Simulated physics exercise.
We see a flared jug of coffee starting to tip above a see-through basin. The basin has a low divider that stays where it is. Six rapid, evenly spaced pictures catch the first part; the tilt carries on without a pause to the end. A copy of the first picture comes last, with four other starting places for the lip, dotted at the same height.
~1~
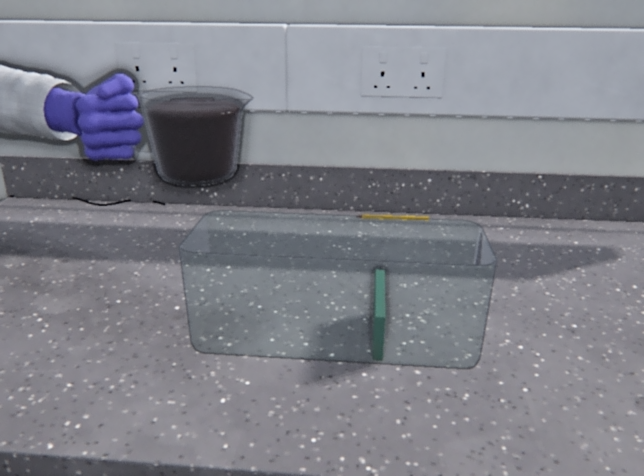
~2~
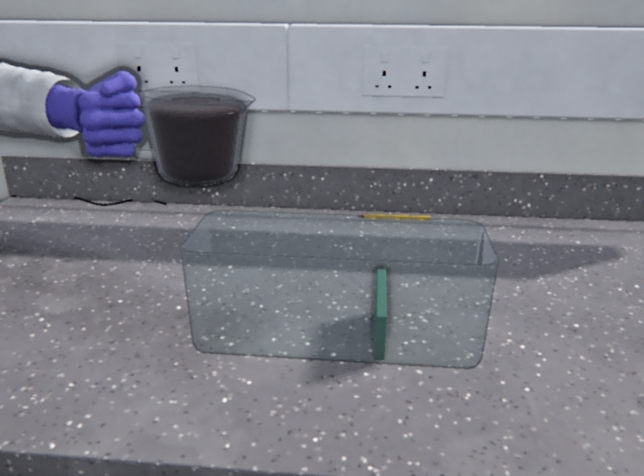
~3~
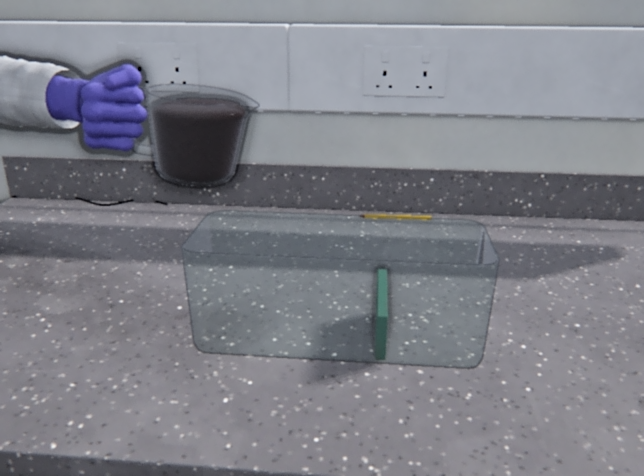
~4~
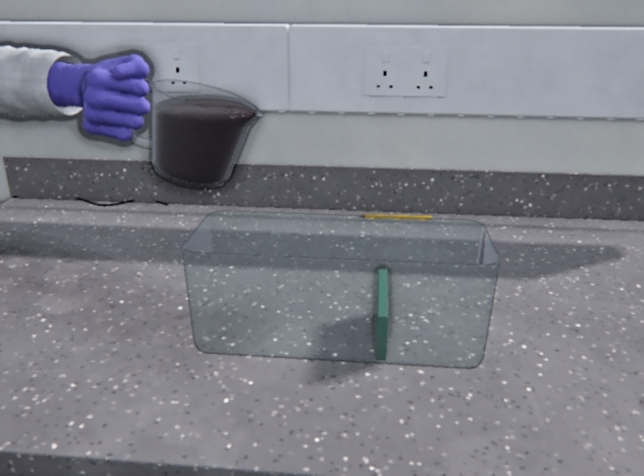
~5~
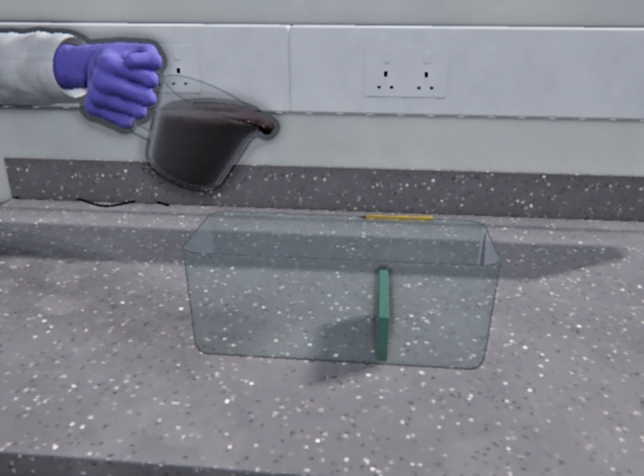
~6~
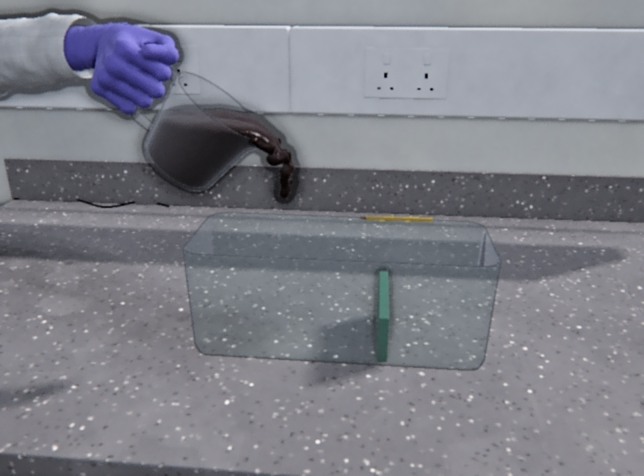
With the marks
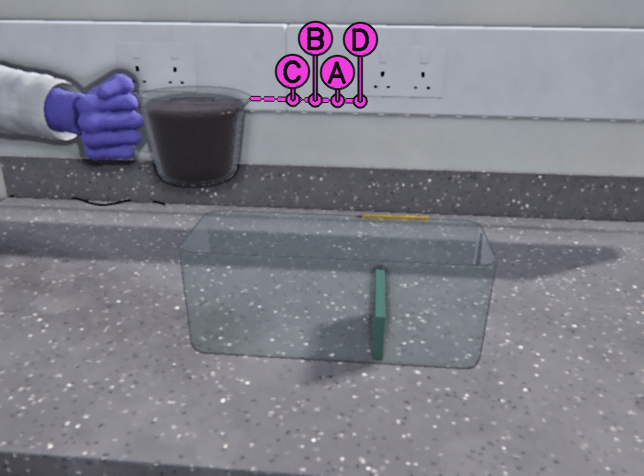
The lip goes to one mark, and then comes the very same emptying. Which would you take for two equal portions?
I would pick place A.
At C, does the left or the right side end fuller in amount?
The left one.
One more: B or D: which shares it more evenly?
The answer is D.
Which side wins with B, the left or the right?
More ends on the left.
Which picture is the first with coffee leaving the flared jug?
Picture 5.
On the marked copy, A at (337, 100); B at (315, 100); C at (292, 99); D at (360, 101).
If A is chosen, about 50 % ends left of the wall and 49 % right of it.
If B is chosen, about 86 % ends left of the wall and 12 % right of it.
If C is chosen, about 96 % ends left of the wall and 3 % right of it.
If D is chosen, about 23 % ends left of the wall and 77 % right of it.
